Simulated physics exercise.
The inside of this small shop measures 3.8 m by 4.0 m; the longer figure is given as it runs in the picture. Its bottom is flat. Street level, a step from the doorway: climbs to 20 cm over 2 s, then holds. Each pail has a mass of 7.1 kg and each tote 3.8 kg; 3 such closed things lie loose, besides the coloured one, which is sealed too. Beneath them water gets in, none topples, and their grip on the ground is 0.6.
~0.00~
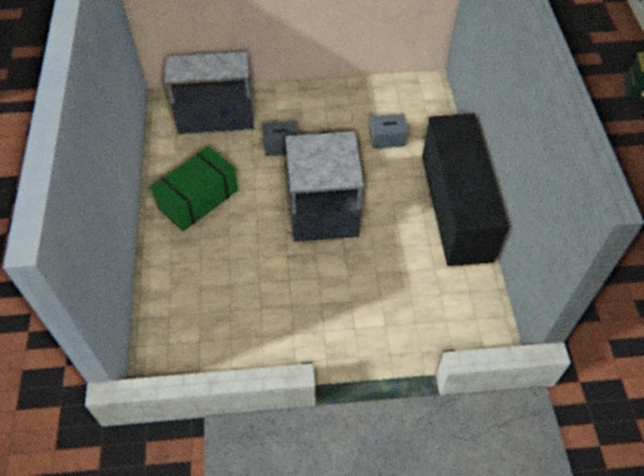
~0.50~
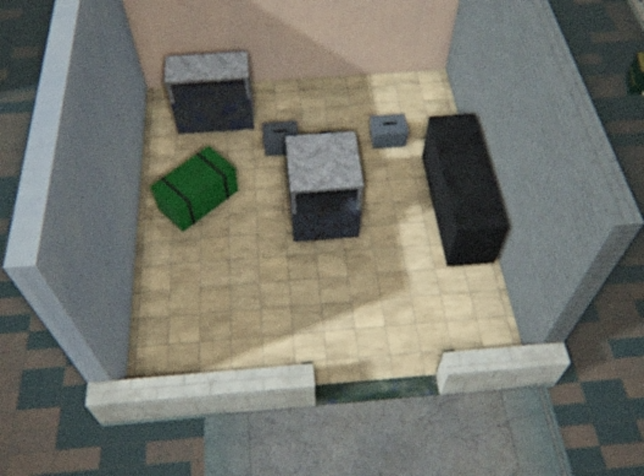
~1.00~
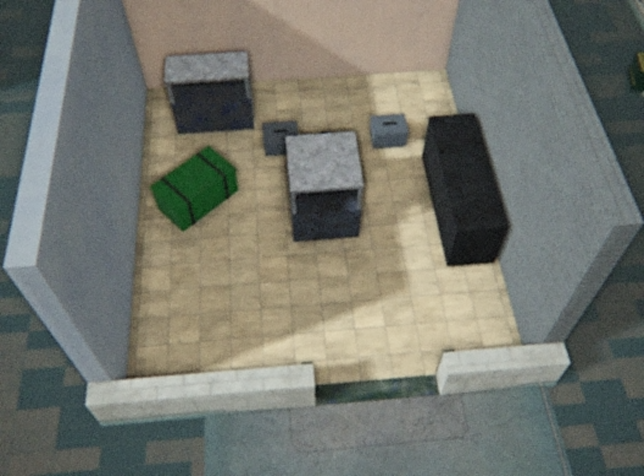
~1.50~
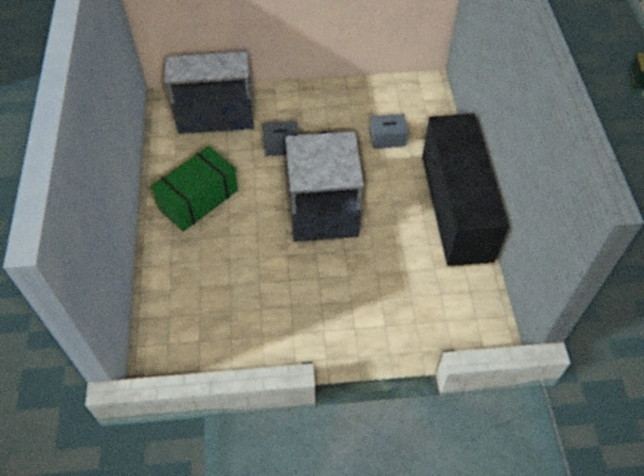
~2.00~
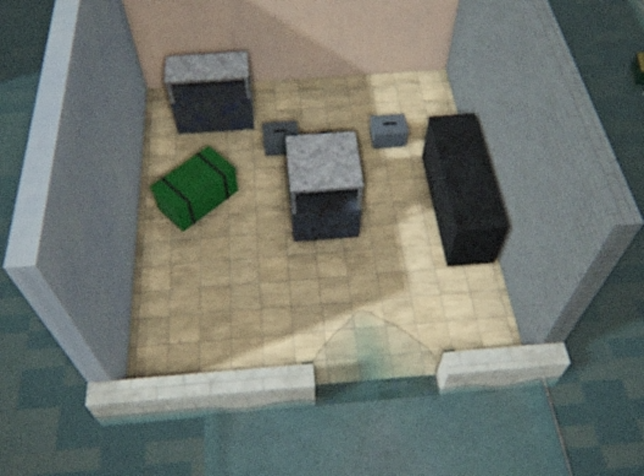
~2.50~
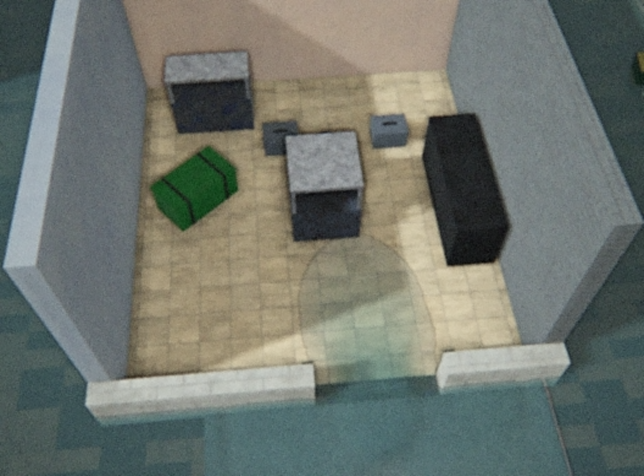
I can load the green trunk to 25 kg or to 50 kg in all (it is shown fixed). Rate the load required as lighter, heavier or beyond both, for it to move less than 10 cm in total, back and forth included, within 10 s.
Heavier.
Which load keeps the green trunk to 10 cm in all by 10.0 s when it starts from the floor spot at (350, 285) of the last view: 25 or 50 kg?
Well, no option works.
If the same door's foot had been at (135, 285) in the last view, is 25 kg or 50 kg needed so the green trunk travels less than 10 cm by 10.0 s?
In that setup the first mass works.
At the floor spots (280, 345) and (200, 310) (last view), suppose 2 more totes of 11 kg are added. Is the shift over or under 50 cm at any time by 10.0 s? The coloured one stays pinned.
Note, in sequence: Not exceeded, not exceeded.
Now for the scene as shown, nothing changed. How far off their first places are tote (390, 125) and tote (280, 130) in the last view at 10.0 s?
The first is 150 cm from its start, the second 40 cm.
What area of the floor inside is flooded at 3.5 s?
5.5 m2.
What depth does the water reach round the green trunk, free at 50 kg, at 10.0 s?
Close to 10 cm deep.
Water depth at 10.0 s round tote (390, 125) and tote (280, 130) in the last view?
Roughly 8 and 10 cm.
After 3.5 s the green trunk would be 0 cm from its start with 25 kg and 0 cm from its start with 50 kg; 1 cm of water round it then.
After 4.5 s the green trunk would be 0 cm from its start with 25 kg and 0 cm from its start with 50 kg; 4 cm of water round it then.
After 7.0 s the green trunk would be 1 cm from its start with 25 kg and 0 cm from its start with 50 kg; 5 cm of water round it then.
After 10.0 s the green trunk would be 38 cm from its start with 25 kg and 0 cm from its start with 50 kg; 10 cm of water round it then.
